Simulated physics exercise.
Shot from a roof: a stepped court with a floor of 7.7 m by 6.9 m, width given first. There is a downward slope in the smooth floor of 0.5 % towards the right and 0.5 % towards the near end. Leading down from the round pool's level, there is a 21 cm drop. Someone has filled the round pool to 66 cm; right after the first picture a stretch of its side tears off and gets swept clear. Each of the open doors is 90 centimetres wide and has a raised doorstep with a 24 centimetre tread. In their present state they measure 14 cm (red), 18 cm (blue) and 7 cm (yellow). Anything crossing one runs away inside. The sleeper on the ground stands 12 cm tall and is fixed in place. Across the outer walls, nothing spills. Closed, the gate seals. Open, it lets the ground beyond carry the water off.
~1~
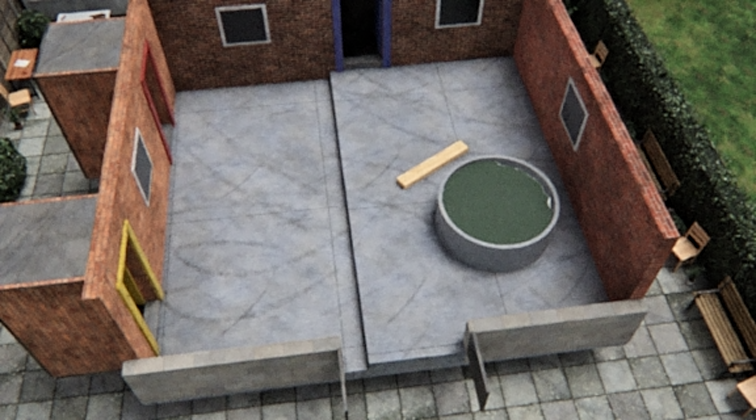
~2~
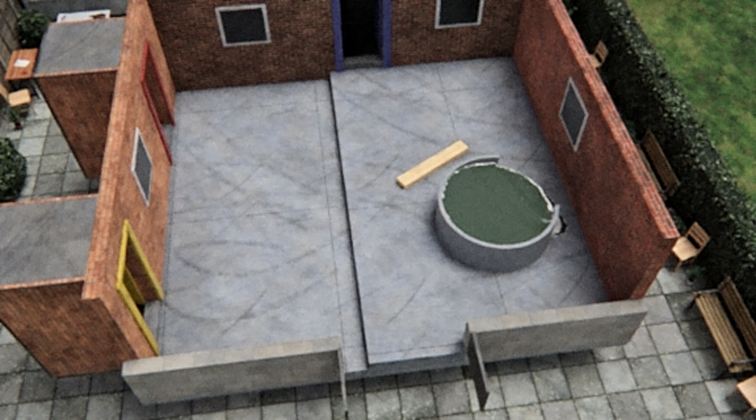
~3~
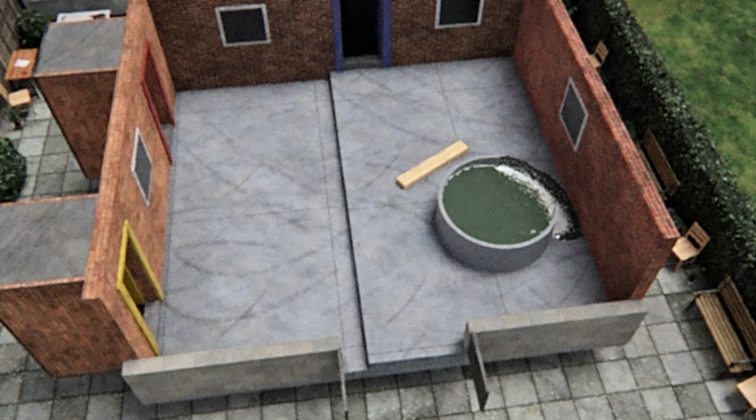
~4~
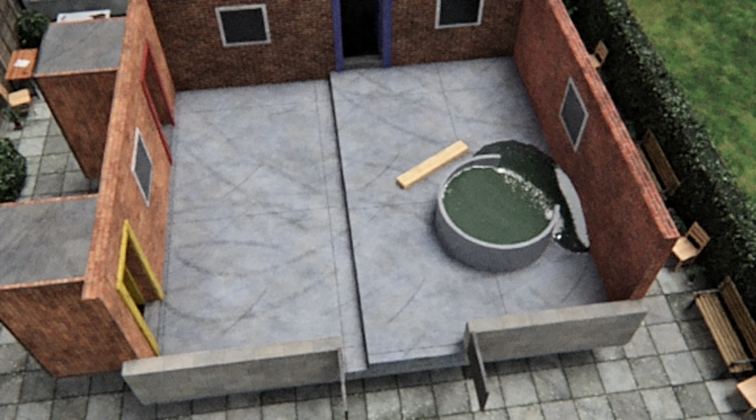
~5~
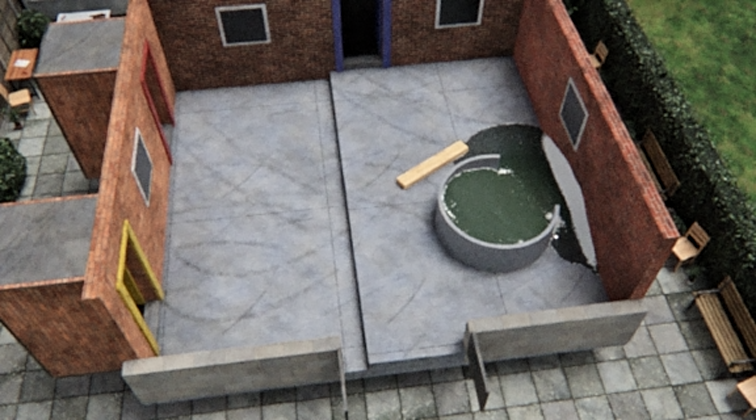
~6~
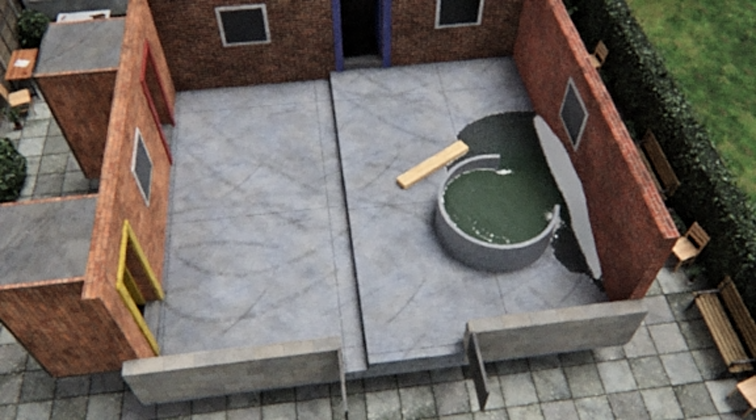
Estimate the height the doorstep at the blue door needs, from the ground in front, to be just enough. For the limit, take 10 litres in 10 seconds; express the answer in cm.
It needs some 5.5 cm.
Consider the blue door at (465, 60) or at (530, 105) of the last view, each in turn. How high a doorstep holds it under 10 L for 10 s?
You'd want roughly 26 cm there first, then roughly 10.0 cm.
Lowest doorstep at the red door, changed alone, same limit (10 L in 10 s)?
Door red, min height approx. 8.0 cm.
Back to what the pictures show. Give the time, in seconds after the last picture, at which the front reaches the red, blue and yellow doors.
Red 4.0 s, blue 1.6 s, yellow 6.5 s.
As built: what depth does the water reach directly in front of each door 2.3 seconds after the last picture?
Depth at red 0 cm, at blue 9 cm, at yellow 0 cm.
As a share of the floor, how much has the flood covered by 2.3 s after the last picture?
I'd say near 30 percent is wet.
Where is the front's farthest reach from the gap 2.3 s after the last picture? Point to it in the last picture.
Look about (298, 83) in the last picture.
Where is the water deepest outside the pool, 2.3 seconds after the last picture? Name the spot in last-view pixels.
At about pixel (512, 68).
Then, 0.7 s after the last picture water covers 15 % of the floor, deepest (46 cm) near (565, 204); it has not reached the blue door.
Then, 2.3 s after the last picture water covers 30 % of the floor, deepest (28 cm) near (512, 68); 9 cm at the blue door, 0 litres in over its 18 cm doorstep.
Then, 9.3 s after the last picture water covers 95 % of the floor, deepest (12 cm) near (156, 381); 3 cm at the blue door, 0 litres in over its 18 cm doorstep.
At the blue door as built, the water peaked near 10 cm, 2.7 s after the last picture.
Run again over the same 10 s with other heights there, 12 litres in over 5 cm, 7 litres over 6 cm. The limit of 10 litres is kept from about 5.5 cm up.
